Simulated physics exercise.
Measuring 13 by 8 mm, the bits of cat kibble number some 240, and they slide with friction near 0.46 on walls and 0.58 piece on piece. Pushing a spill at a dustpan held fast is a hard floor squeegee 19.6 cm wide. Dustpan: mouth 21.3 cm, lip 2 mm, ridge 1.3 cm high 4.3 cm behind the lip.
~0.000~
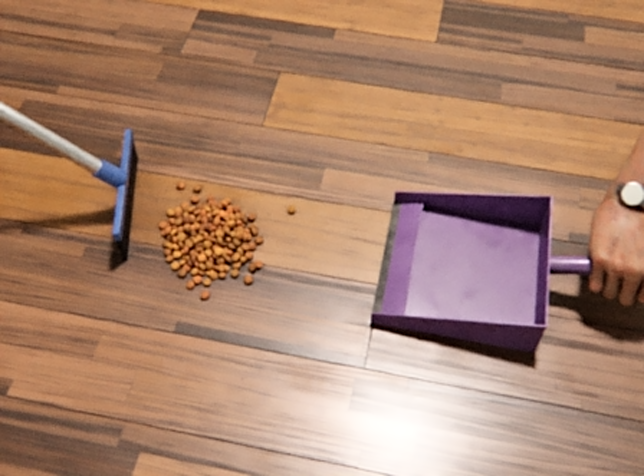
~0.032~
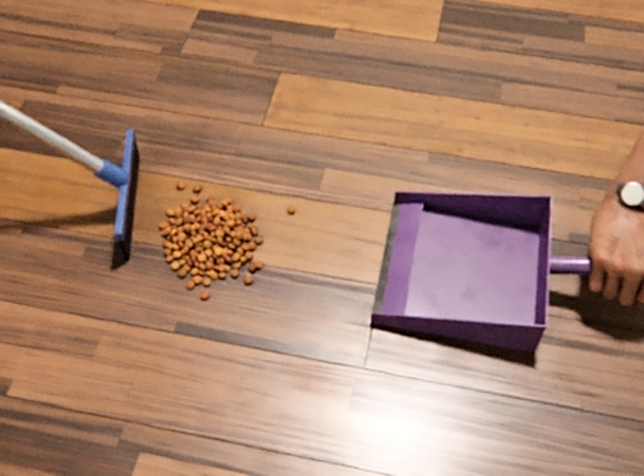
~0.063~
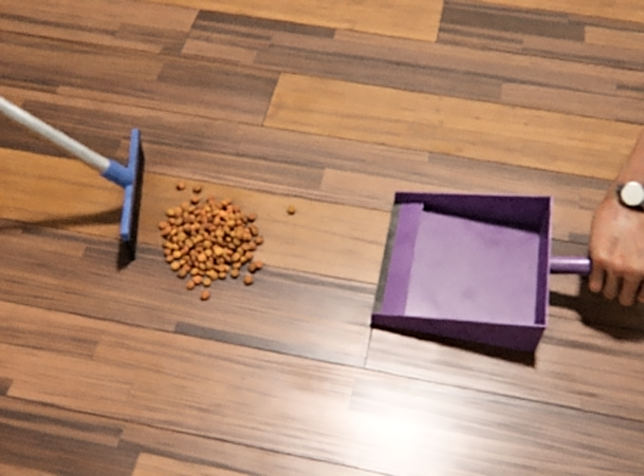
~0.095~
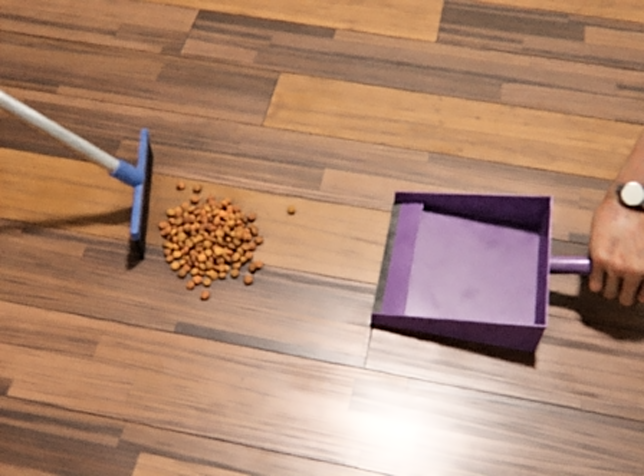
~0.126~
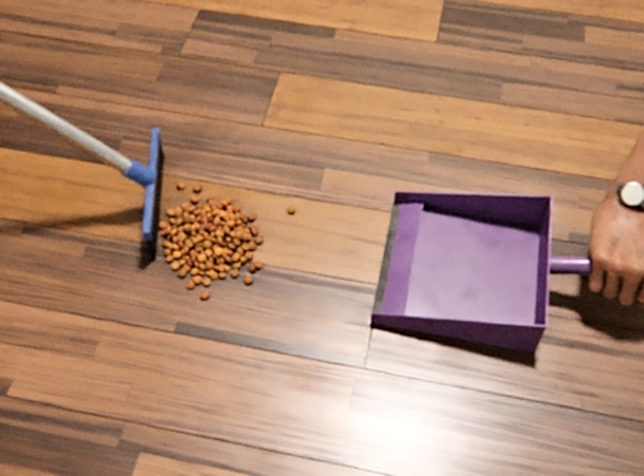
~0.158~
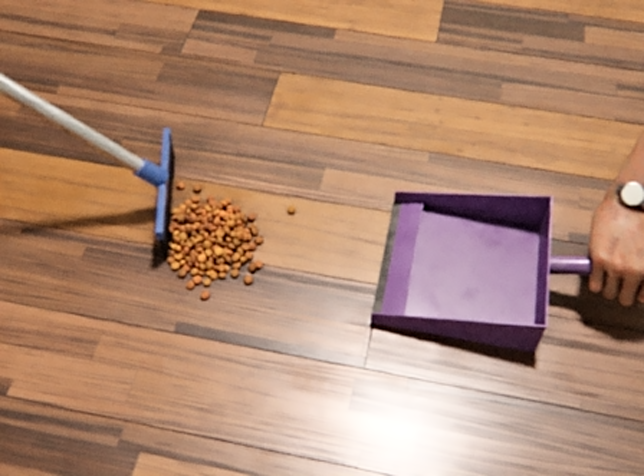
The clip opens on a loose pile of small brown kibble on a wood floor, between a blue squeegee on the left and a purple dustpan gripped by a hand at right. The squeegee slides rightward, slowly at first, then meets the pile's left edge and nudges the nearest pieces, while the dustpan stays still.
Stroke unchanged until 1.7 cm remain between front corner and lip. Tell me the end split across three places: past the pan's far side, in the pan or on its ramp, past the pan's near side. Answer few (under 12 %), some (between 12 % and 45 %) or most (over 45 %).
Past the pan's far side: Some, in the pan or on its ramp: Some, past the pan's near side: Few.
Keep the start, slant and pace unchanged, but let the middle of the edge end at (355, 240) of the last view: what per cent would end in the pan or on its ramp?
That would come to near 25 percent.
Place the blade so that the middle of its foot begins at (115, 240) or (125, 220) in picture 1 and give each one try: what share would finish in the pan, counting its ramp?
About 25 and 25 per cent.
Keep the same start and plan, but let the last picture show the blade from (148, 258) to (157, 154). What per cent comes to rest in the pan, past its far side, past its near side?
Per cent by place - pan 0, far side 0, near side 20.
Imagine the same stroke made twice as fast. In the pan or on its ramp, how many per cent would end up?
Then roughly 30 per cent.
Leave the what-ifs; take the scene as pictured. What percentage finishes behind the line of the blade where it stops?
Estimate: Around 35 %.
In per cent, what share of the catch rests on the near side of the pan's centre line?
Something like 10 per cent of the catch.
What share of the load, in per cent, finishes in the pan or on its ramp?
20 %.
Then, at 0.43 s, middle of the blade 19 cm from the lip; 0 % over the lip, far side 5 %, near side 0 %.
After 0.61 s, middle of the blade 9 cm from the lip; 0 % over the lip, far side 10 %, near side 0 %.
After 0.91 s, middle of the blade 4 cm from the lip; 20 % over the lip, far side 20 %, near side 0 %.
At rest (1.4 s), far side 20 %, pan 20 %, near side 0 %, in front of the lip or behind the blade 60 %.
